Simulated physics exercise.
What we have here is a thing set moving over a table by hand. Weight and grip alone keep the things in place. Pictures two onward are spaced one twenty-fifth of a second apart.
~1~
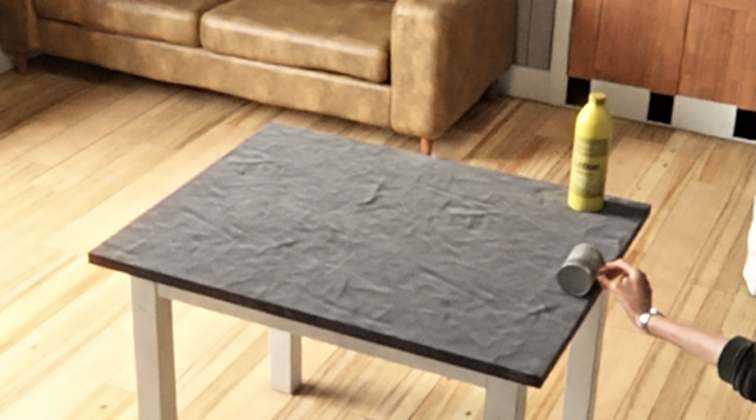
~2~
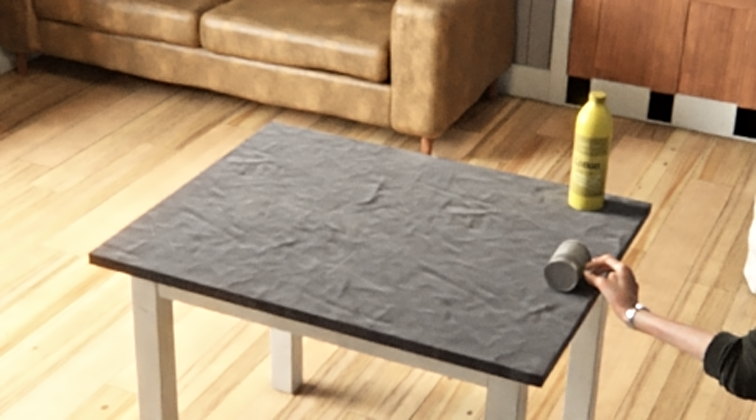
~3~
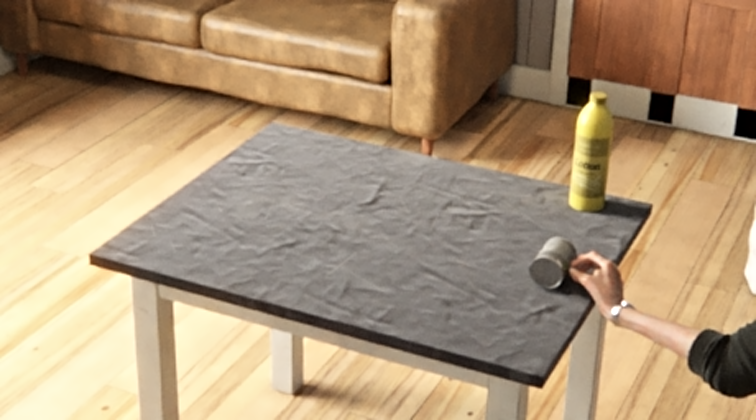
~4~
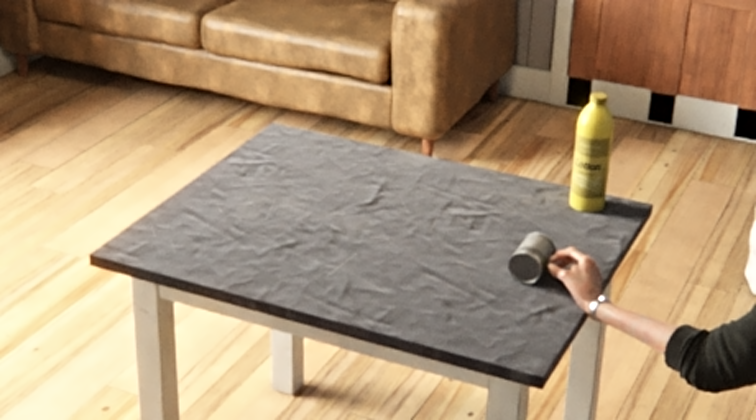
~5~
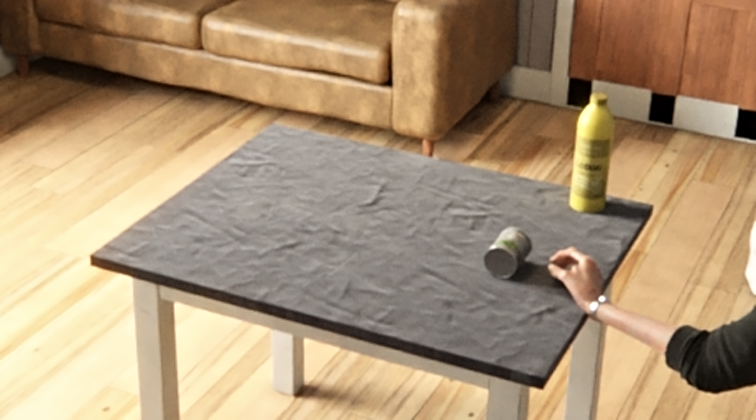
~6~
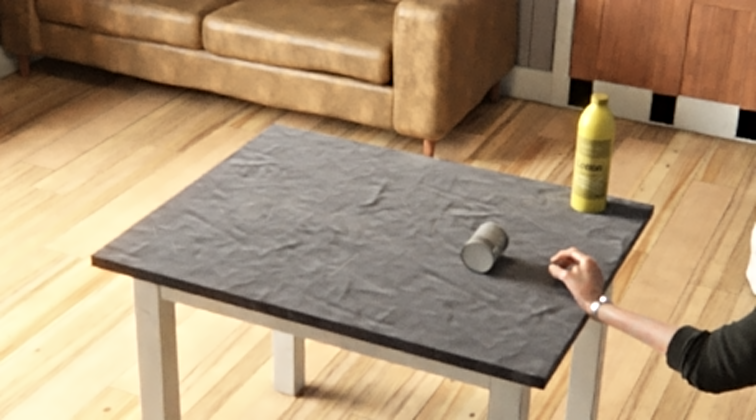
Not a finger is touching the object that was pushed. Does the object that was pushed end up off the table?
Seems to me it makes it past the edge.
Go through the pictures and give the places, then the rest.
In the first picture, under the hand; grey tin (581, 270).
In the second picture, under the hand; grey tin (568, 266).
In the third picture, under the hand; grey tin (553, 263).
In the fourth picture, grey tin (532, 258).
In the fifth picture, grey tin (508, 253) shifted about its own width.
In the sixth picture, grey tin (485, 248) shifted about its own width.
Then, 0.30 s on from there, grey tin shifted well along near (330, 211).
Then, 0.60 s on from there, grey tin shifted well along near (210, 182).
Then, 1.00 s on from there, grey tin now off the table.
In the end, off the table, grey tin.
